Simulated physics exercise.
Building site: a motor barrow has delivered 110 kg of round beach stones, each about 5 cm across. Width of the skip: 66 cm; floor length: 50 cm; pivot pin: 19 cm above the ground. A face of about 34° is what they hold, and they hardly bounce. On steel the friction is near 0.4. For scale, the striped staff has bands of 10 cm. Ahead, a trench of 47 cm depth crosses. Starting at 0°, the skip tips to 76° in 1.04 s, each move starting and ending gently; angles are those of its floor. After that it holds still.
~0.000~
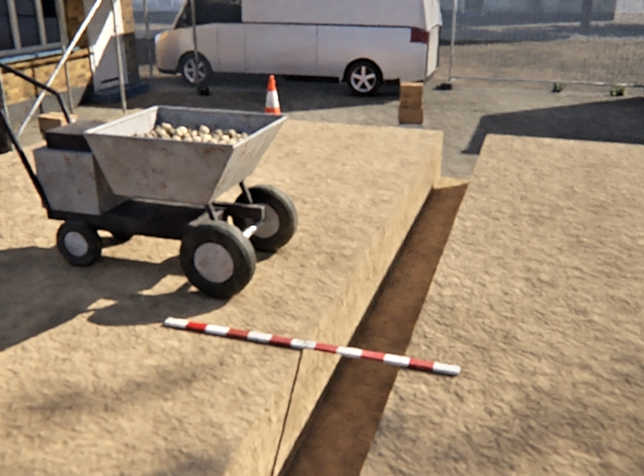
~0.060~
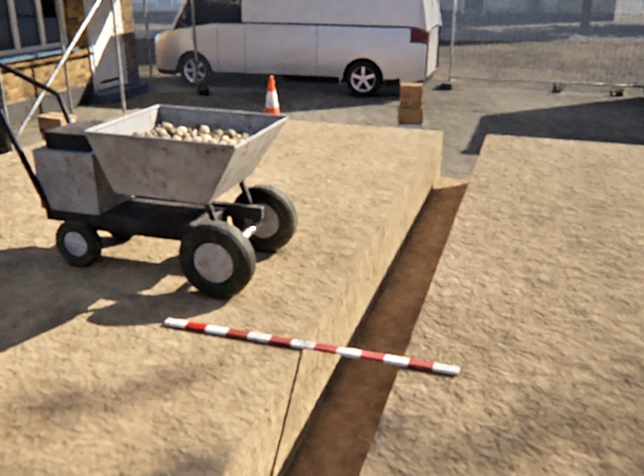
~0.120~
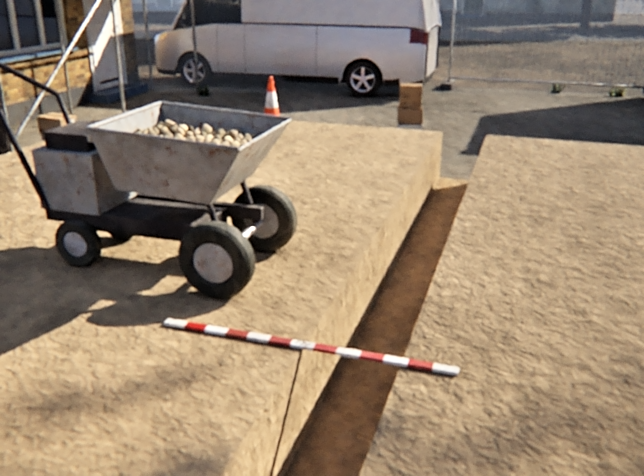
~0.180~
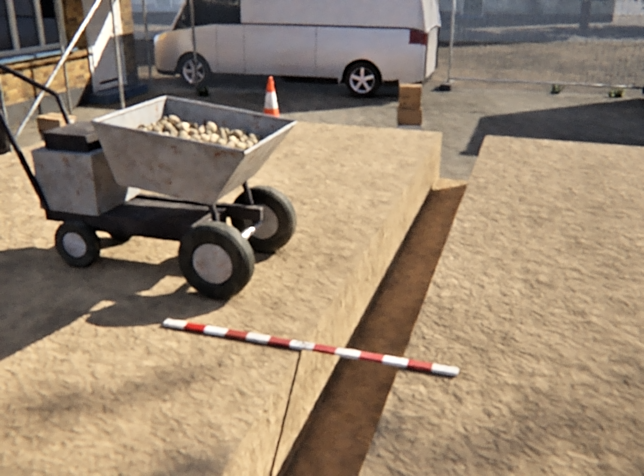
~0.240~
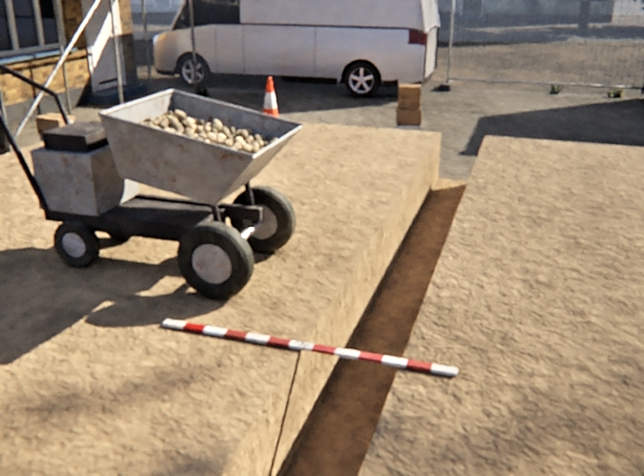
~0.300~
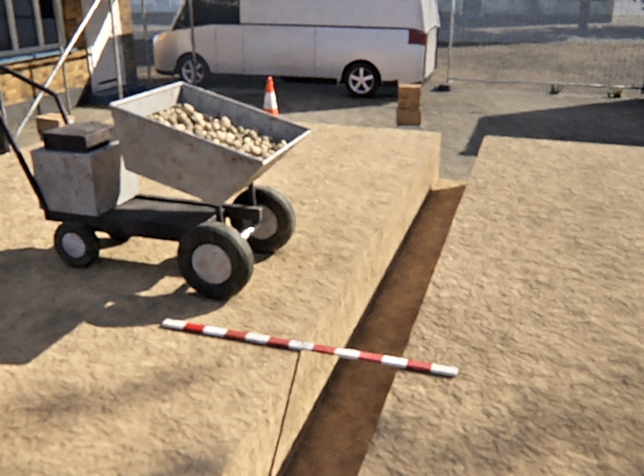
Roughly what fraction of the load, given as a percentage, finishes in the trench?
Some 95 per cent of the stones.
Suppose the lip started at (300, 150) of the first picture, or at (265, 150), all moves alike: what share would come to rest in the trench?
First place roughly 25%, second roughly 60%.
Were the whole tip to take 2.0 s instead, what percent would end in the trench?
It'd be some 100 per cent.
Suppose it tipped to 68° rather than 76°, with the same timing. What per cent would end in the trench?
Roughly 90 percent.
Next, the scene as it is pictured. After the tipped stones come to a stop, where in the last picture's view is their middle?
Somewhere near pixel (388, 363).
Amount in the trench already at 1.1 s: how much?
Some 45 per cent.
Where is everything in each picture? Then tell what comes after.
In the first frame, the skip is at 0°, its lip at (234, 147); the top of the load is at (195, 135).
In the second frame, the skip is at 1°, its lip at (235, 147); the top of the load is at (189, 133); the stones move at 0.2 m/s on average.
The third frame shows lip at (239, 149), floor tilted 3°, highest stones at (191, 132); the stones move at 0.4 m/s on average.
The fourth frame shows lip at (245, 153), floor tilted 6°, highest stones at (171, 127); the stones move at 0.6 m/s on average.
The fifth frame shows lip at (253, 157), floor tilted 10°, highest stones at (173, 120); the stones move at 0.7 m/s on average.
In the sixth frame, the skip is at 15°, its lip at (263, 163); the top of the load is at (175, 114); the stones move at 0.8 m/s on average.
After 0.8 s the floor is at 64°; 100 % in the skip; the foremost stones are at (340, 227).
After 1.1 s the floor is at 76°; 52 % in the skip, 47 % in the trench, 1 % past the trench; the foremost stones are at (426, 305).
After 1.5 s the floor is at 76°; 18 % in the skip, 76 % in the trench, 5 % past the trench; the foremost stones are at (527, 325).
After 3.4 s the floor is at 76°; 0 % in the skip, 95 % in the trench, 5 % past the trench; the foremost stones are at (590, 328).
